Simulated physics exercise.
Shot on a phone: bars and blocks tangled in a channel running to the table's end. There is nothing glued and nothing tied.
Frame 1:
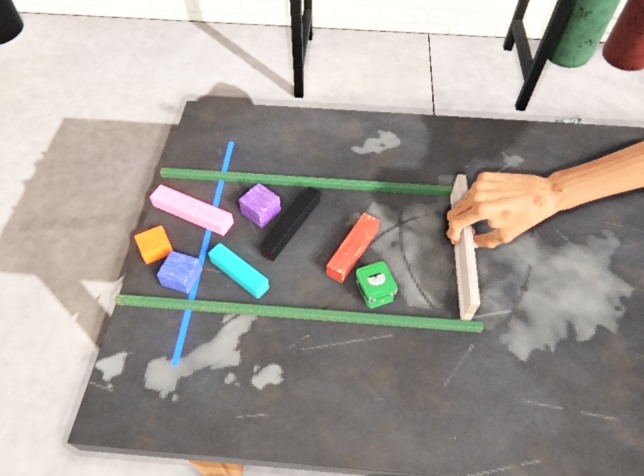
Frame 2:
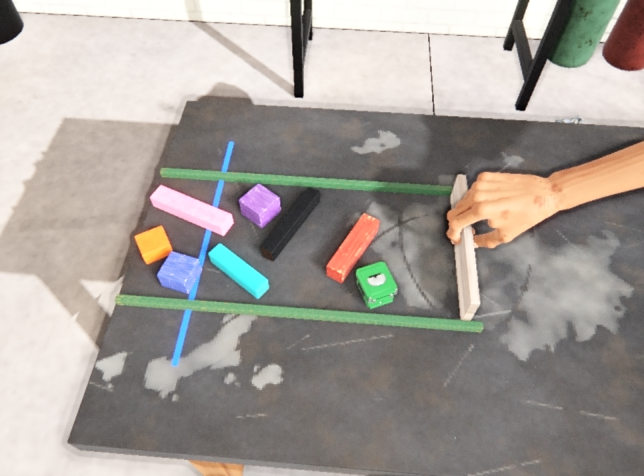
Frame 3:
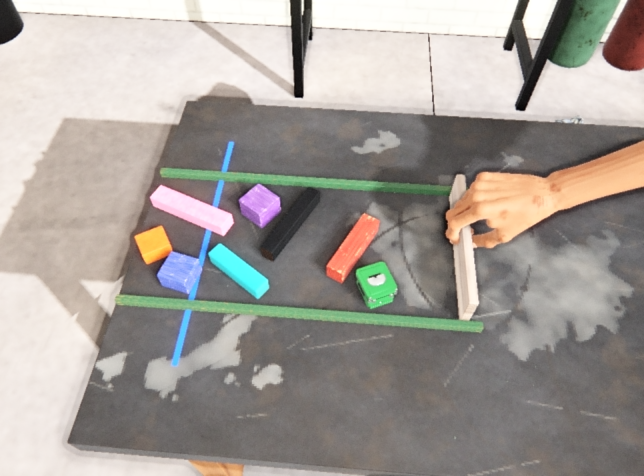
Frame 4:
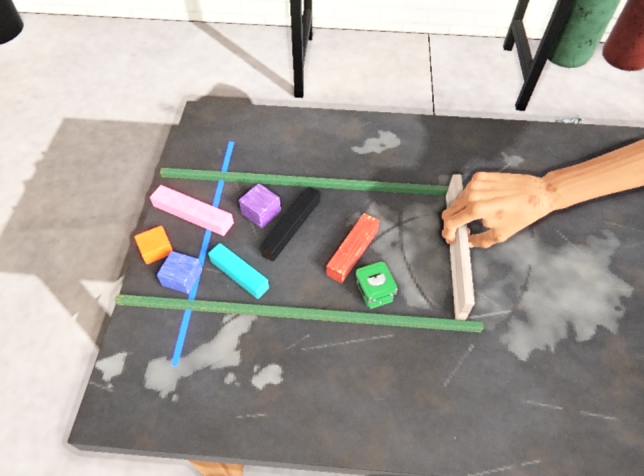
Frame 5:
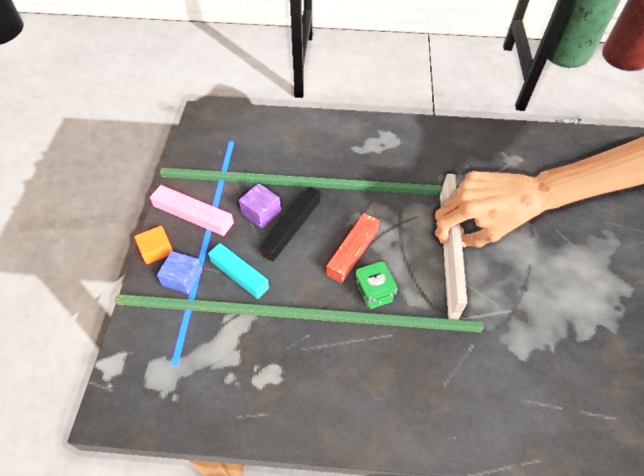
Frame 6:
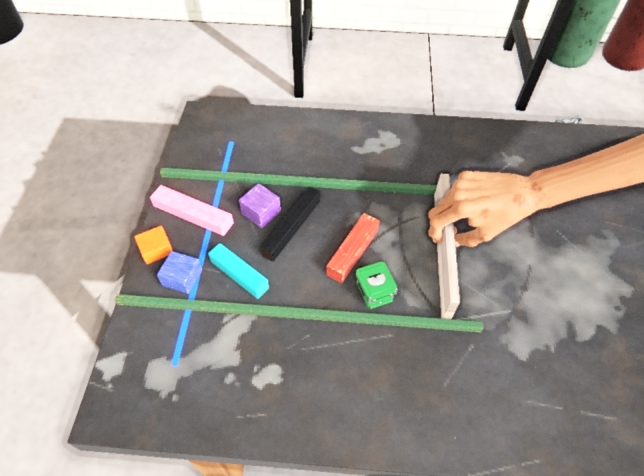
A hand gripping a pale board slid it slightly left between two green rails on a dark table, while the colourful blocks and bars scattered in the channel, some near a blue strip, stayed still.
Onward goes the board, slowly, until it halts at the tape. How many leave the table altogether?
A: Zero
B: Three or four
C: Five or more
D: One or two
(D) One or two.
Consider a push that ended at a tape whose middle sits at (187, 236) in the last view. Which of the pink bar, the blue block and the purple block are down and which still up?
The pink bar is gone. The blue block is gone. The purple block is still there.
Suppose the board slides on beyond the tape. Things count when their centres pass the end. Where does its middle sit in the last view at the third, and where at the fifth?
At the first moment about (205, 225), at the next about (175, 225).
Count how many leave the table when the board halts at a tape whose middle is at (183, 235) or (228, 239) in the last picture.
Taking the two tries in order, the numbers are 4 and 0.
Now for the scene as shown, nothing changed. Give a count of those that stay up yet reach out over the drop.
You'd get 3.
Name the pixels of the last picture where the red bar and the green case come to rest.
About (182, 233), and about (181, 269).
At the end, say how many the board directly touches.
Well, it touches 3.
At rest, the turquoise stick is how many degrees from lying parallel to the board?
About 35°.
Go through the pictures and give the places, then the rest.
Orange block (154, 245); pink bar (191, 210); blue block (180, 272); board (463, 244); tape (207, 237), in the first frame.
Pink bar (192, 210); green case (375, 285), in the second frame.
Blue block (180, 272); purple block (260, 206), in the third frame.
Orange block (154, 245); turquoise stick (239, 271), in the fourth frame.
Pink bar (192, 210); board (452, 243), in the fifth frame.
Orange block (154, 245); pink bar (192, 210); blue block (180, 272); board (445, 243); tape (207, 237), in the sixth frame.
A little later, none off yet; orange block at rest near (154, 245); pink bar at rest near (192, 210); blue block at rest near (180, 272).
When it is over, the number that fall off is one or two; down, pink bar.
